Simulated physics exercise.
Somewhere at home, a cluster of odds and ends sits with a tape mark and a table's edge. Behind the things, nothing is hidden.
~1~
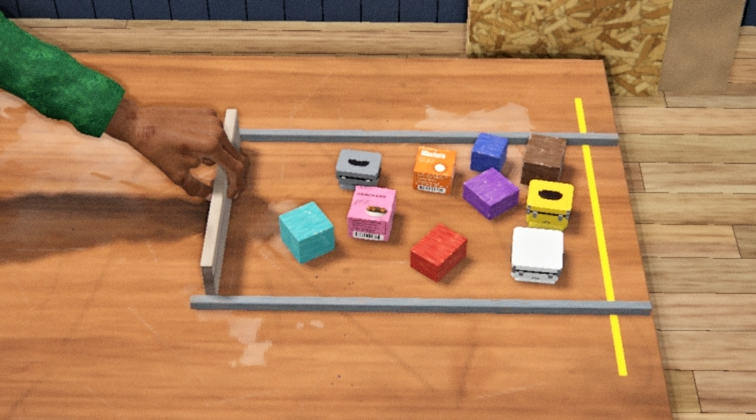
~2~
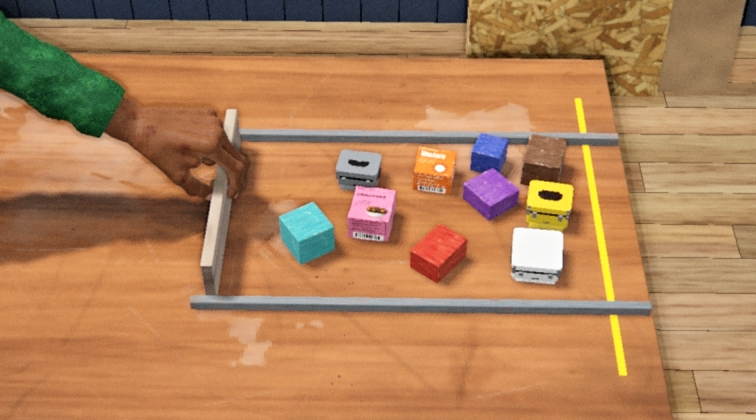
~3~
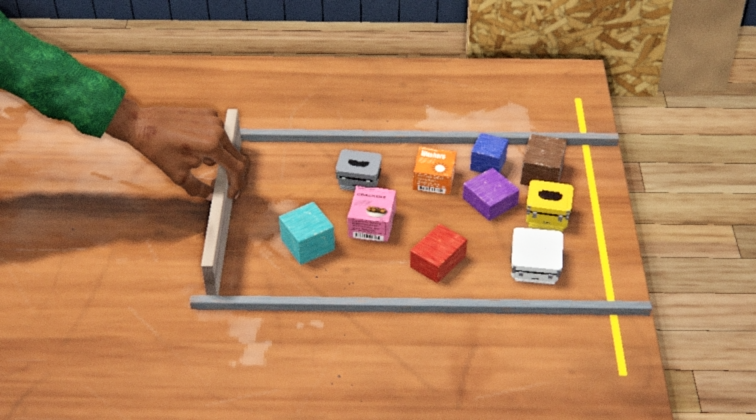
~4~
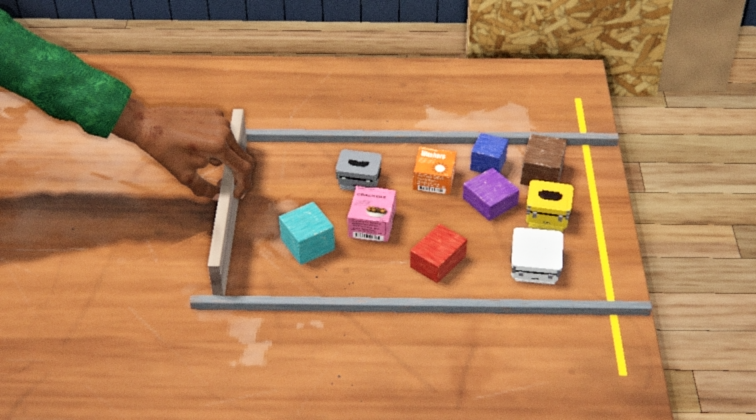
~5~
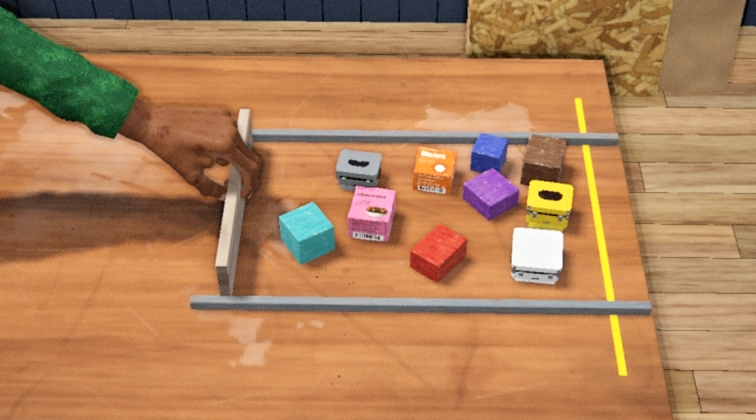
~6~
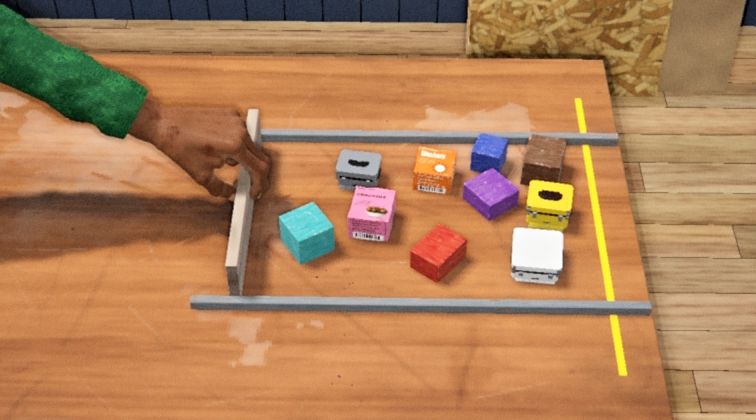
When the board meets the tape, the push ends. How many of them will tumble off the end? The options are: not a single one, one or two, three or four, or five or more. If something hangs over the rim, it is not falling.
My answer: Five or more.
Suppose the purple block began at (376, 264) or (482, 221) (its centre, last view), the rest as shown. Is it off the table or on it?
One after the other: It keeps its spot; it ends up falling.
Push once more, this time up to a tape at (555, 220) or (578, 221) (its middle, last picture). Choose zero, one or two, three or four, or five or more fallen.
In turn: Three to four, then five or more.
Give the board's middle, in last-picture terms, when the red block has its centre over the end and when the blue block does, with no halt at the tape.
Around (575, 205), then around (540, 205).
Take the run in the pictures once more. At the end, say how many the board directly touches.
In total, 3.
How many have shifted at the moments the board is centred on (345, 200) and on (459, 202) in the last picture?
I get 3 at the one place and 10 at the other.
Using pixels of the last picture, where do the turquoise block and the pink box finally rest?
The turquoise block at (626, 246), the pink box at (622, 208).
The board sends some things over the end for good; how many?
Count of fallen: 7.
Early on, none off yet; yellow case at rest near (549, 206); brown block at rest near (544, 162); white case at rest near (536, 257).
Finally, the number that fall off is five or more; lost, orange box, red block, purple block, blue block, white case, brown block and yellow case.
